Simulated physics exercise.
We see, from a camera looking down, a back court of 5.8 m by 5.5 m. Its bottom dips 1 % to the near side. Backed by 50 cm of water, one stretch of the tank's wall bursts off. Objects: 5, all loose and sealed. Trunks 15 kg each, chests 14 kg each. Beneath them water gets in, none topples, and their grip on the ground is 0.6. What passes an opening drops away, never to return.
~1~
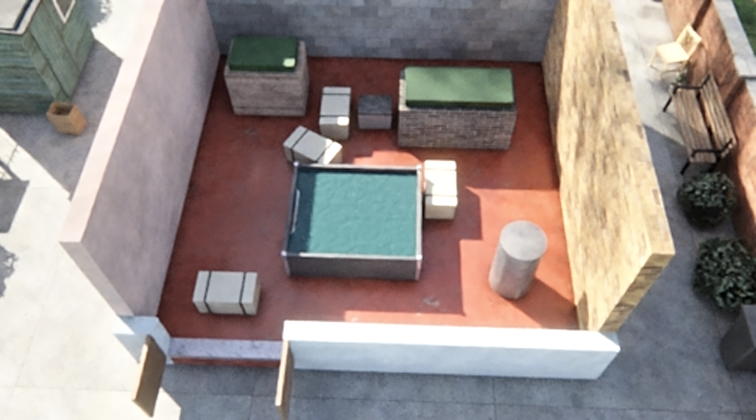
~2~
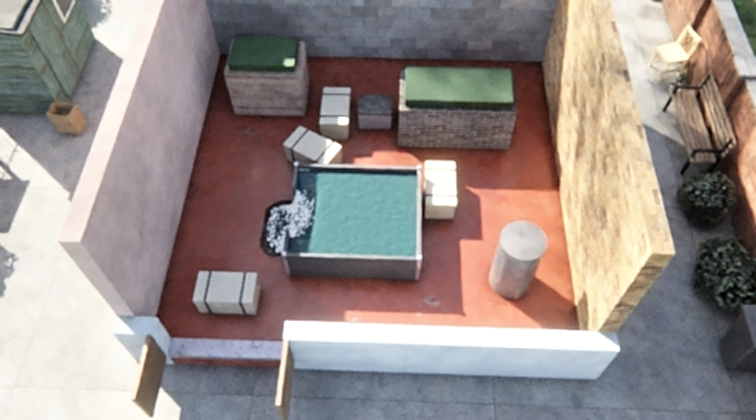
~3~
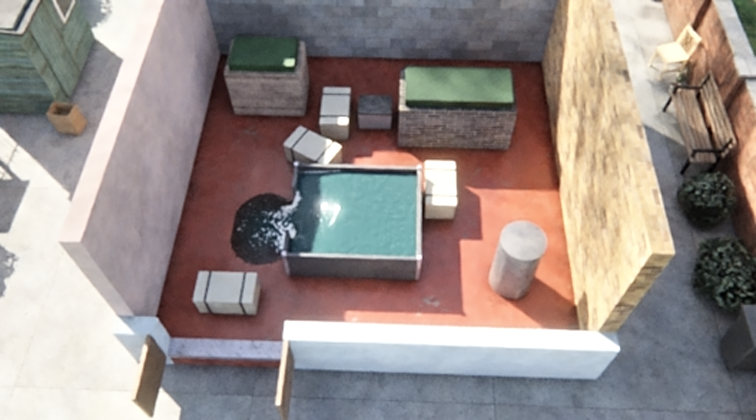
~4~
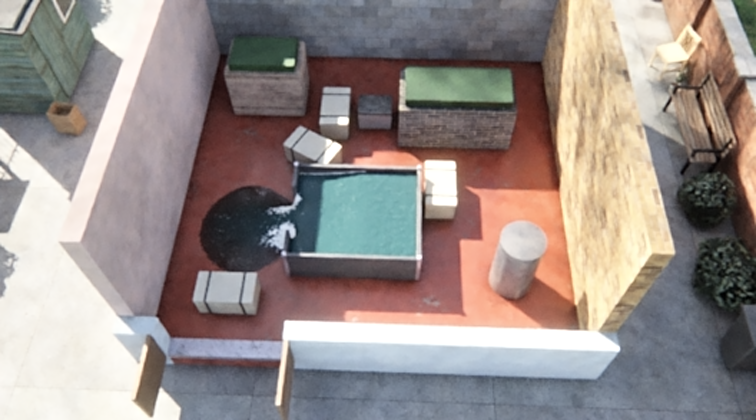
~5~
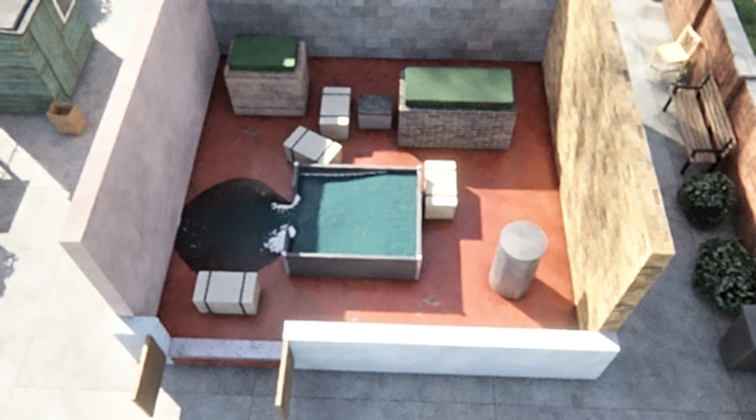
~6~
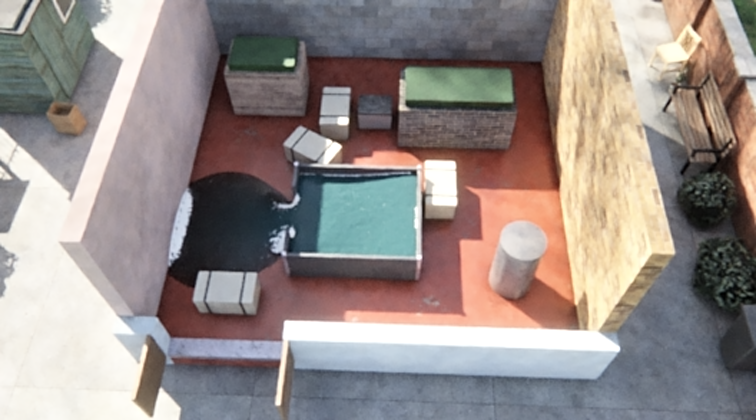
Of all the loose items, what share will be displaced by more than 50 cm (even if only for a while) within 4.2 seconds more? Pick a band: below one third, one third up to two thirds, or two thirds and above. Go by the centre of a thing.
The share is below one third.
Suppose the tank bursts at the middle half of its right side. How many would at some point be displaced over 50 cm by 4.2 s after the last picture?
1.
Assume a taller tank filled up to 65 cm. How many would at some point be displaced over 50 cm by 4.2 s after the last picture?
I count 1 of them in that case.
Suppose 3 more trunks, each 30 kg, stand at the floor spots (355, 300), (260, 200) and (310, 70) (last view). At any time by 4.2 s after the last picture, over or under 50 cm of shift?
In that order: Short of it, over, under.
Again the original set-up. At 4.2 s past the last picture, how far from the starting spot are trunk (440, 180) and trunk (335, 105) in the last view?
0 cm, then 10 cm.
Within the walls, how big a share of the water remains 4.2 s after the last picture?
Around 84 % of the water.
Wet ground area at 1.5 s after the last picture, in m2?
Roughly 9.5 m2 of it is wet.
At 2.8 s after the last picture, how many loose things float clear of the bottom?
That would be 0 of them.
Then, 0.4 s after the last picture 0 of 5 are over 50 cm from their spots; 0 afloat.
Then, 1.5 s after the last picture 0 of 5 are over 50 cm from their spots; 0 afloat.
Then, 2.8 s after the last picture 1 of 5 are over 50 cm from their spots; 0 afloat.
Then, 4.2 s after the last picture 1 of 5 are over 50 cm from their spots, and 1 have been at some point; 0 afloat.
